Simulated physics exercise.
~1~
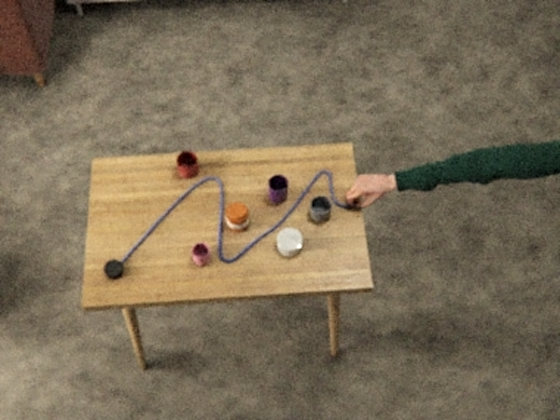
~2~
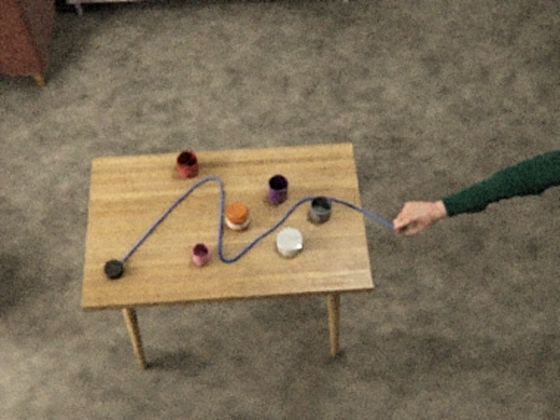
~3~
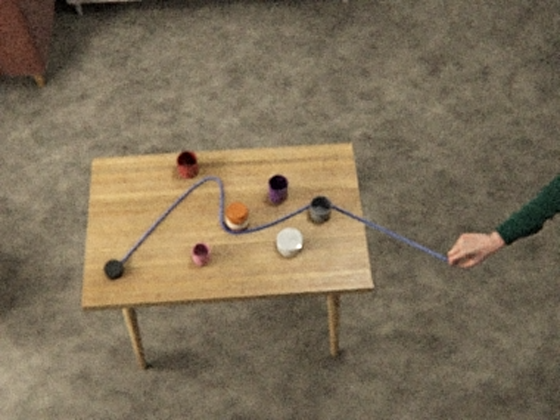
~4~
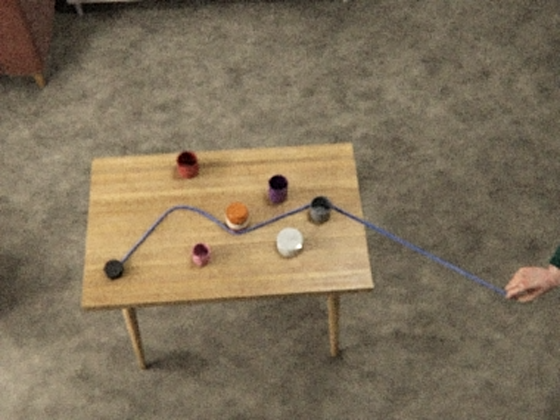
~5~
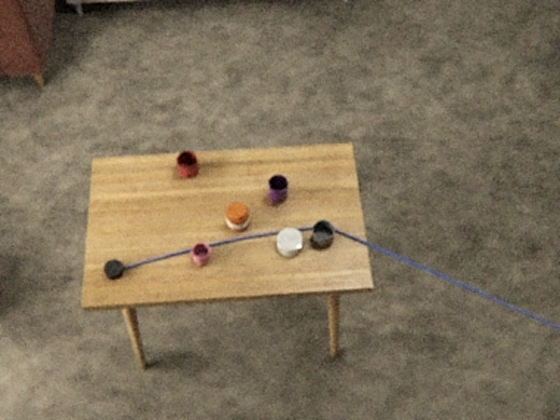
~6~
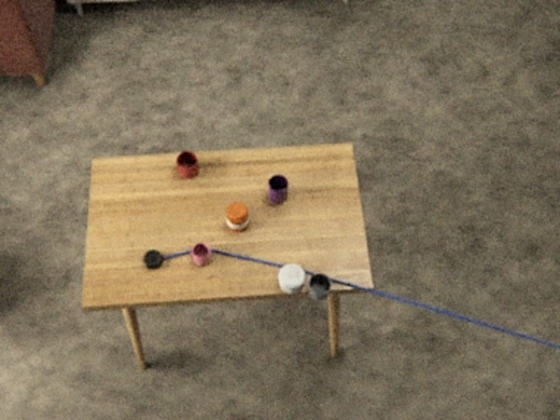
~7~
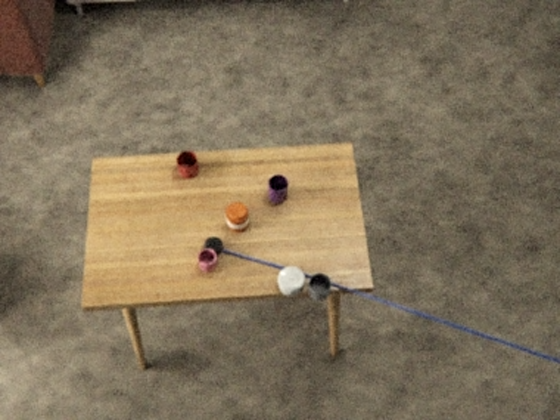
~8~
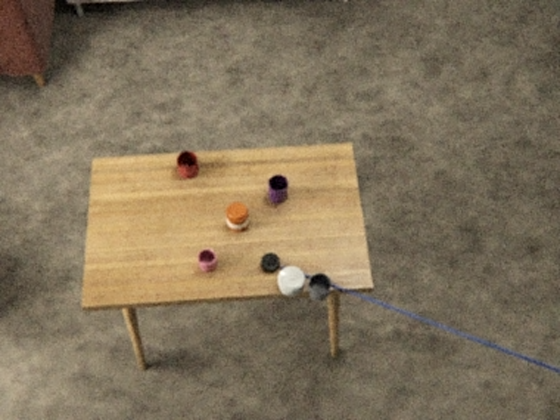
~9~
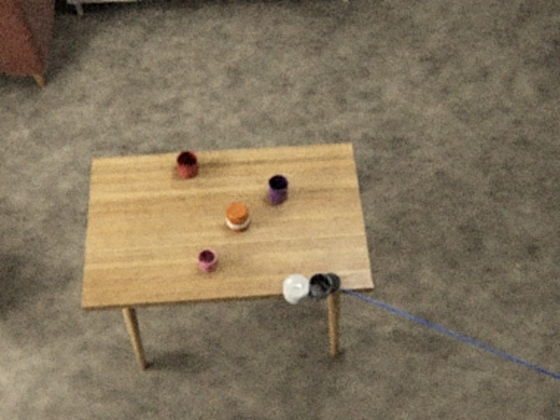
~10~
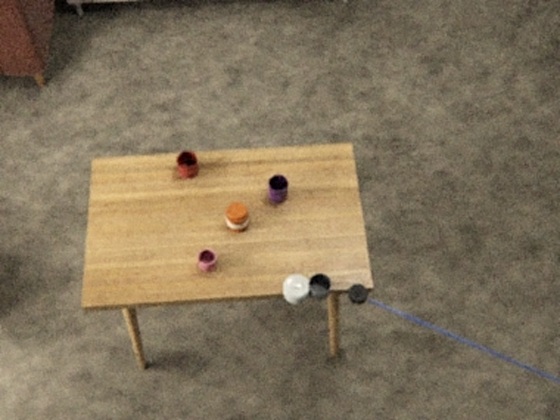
On a wooden side table, a hand pulling a blue lead rightward, dragging a black puck off past shifted white and grey mugs.
